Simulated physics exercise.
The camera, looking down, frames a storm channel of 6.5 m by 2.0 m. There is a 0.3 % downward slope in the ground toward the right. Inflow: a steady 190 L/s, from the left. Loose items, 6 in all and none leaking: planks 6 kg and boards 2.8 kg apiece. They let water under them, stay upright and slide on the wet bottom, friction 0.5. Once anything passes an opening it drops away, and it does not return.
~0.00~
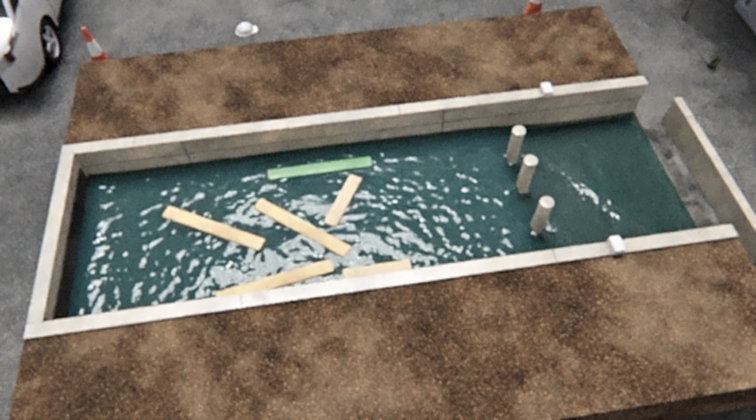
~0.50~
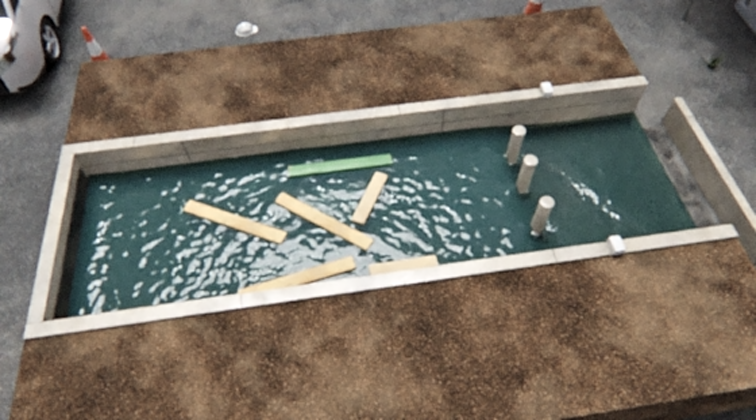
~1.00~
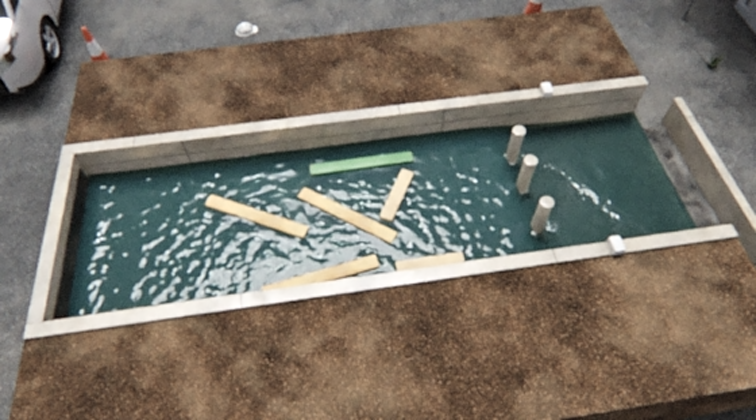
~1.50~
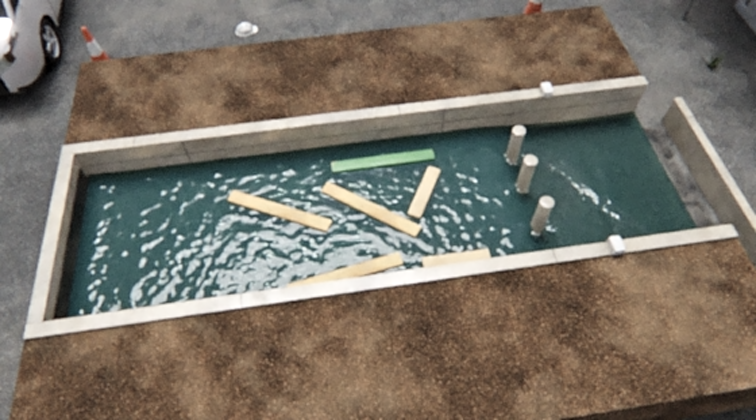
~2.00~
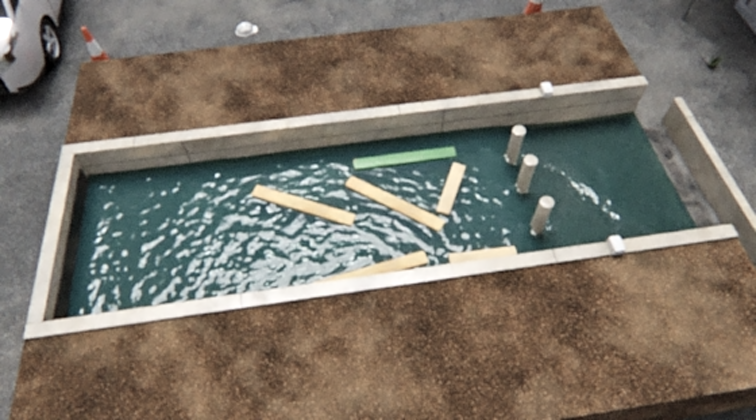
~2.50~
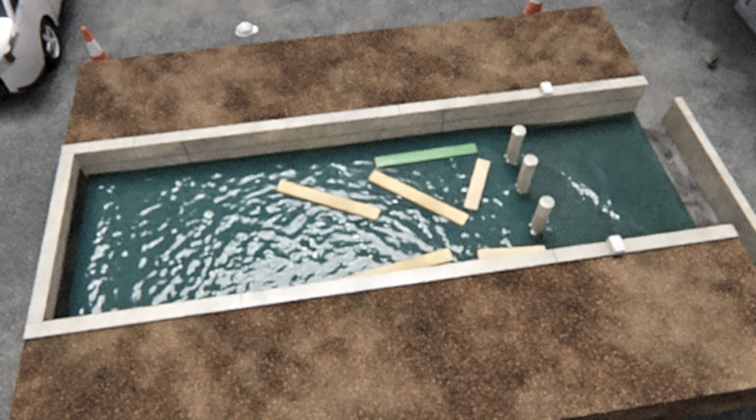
Five pale wooden planks and a green one drifting steadily rightward together across rippling water in a concrete-walled channel toward three upright posts.
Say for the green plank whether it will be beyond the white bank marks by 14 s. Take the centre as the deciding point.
I'd say the green plank manages it.
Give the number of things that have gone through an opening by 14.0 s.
I count 3 by that time.
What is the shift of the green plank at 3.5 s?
Displacement near 200 cm.
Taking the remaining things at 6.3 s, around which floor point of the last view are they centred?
Roughly at (483, 180).
After 3.5 s the green plank is near (474, 147), 1.8 m from its start, afloat; 1 of 6 are over the mark; 6 afloat.
After 6.3 s the green plank has gone out; 3 of 6 are over the mark; 3 afloat.
After 10.0 s the green plank has gone out; 3 of 6 are over the mark; 3 afloat.
After 14.0 s the green plank has gone out; 3 of 6 are over the mark; 3 afloat.
